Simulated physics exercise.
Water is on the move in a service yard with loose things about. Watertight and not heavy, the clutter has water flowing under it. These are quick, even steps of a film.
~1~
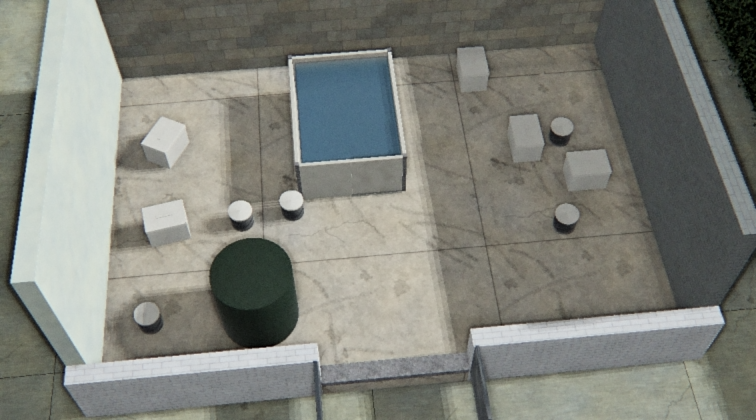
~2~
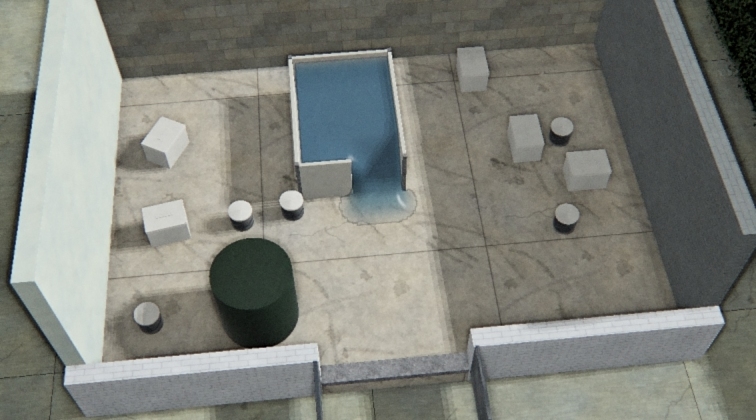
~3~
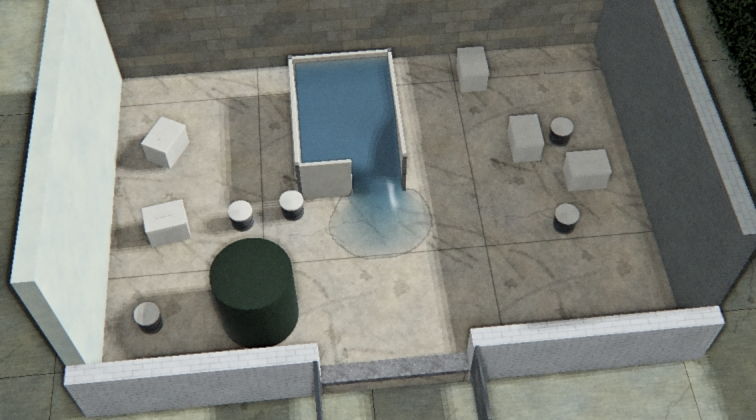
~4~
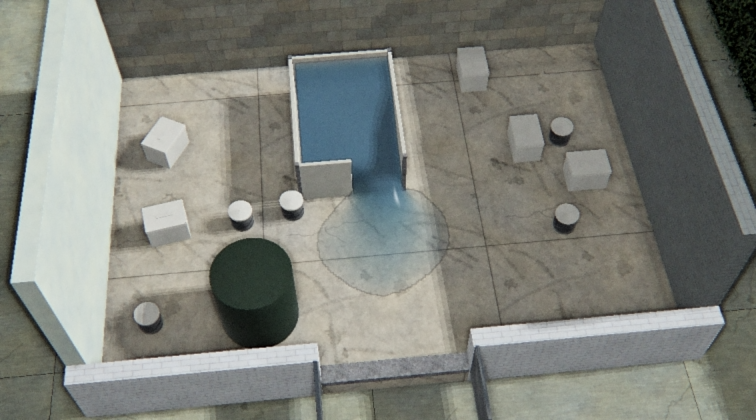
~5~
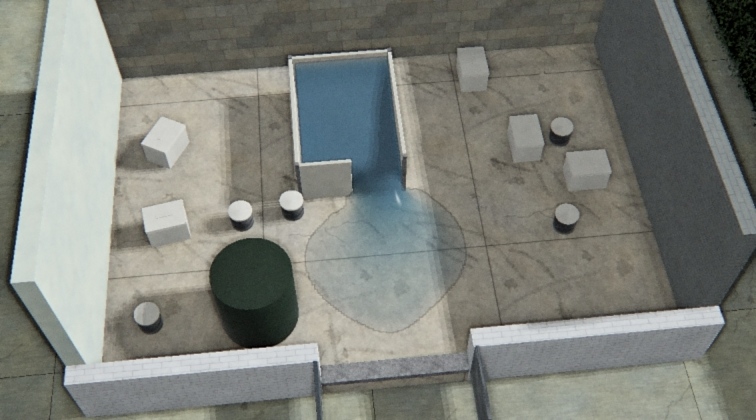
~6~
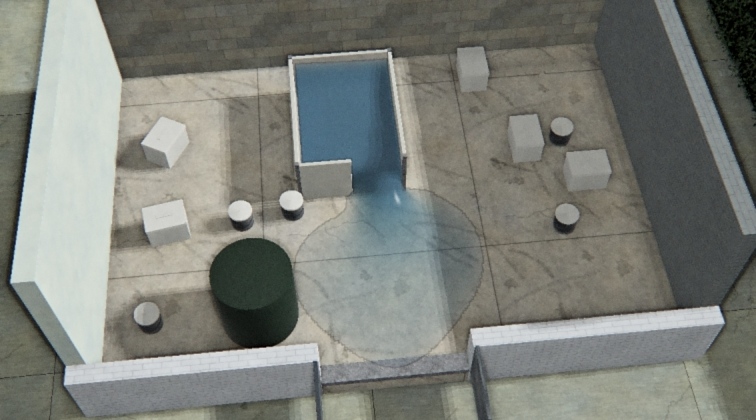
Blue water pours from a gap at the front right corner of a white-walled rectangular tank and spreads across the pale paving in a widening, rounded sheet toward the front opening. The walled yard is seen from high above, with white blocks and small grey-topped cylinders on both sides and a large dark green cylinder at front left. The objects and the camera stay still.
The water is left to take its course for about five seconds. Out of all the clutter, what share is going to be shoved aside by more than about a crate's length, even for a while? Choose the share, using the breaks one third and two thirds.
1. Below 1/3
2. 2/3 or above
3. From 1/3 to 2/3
1.
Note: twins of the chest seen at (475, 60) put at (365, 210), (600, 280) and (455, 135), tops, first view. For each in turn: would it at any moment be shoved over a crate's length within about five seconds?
Sequence: Travels that far, travels that far, doesn't go far.
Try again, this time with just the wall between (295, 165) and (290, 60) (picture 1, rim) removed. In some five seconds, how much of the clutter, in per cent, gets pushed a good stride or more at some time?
60 percent, give or take.
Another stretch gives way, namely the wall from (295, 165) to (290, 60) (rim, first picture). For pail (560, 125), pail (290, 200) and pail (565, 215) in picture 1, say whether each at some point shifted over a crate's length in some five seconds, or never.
Same order as named: Not sent that far; sent that far; not sent that far.
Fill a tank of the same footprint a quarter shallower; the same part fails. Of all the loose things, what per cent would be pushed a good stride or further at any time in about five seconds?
0 per cent or so.
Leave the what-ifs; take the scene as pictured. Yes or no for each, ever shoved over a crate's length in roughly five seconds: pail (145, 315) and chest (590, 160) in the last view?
In order: Traveled far; traveled far.
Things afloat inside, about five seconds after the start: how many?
That makes 3.
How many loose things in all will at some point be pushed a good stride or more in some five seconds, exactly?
Count: 2.
A moment on, 0 of 10 are well off their spots; 0 afloat.
Next, 0 of 10 are well off their spots; 0 afloat.
Later, 0 of 10 are well off their spots; 0 afloat.
In the end, 2 of 10 are well off their spots, and 2 have been at some point; 3 afloat.
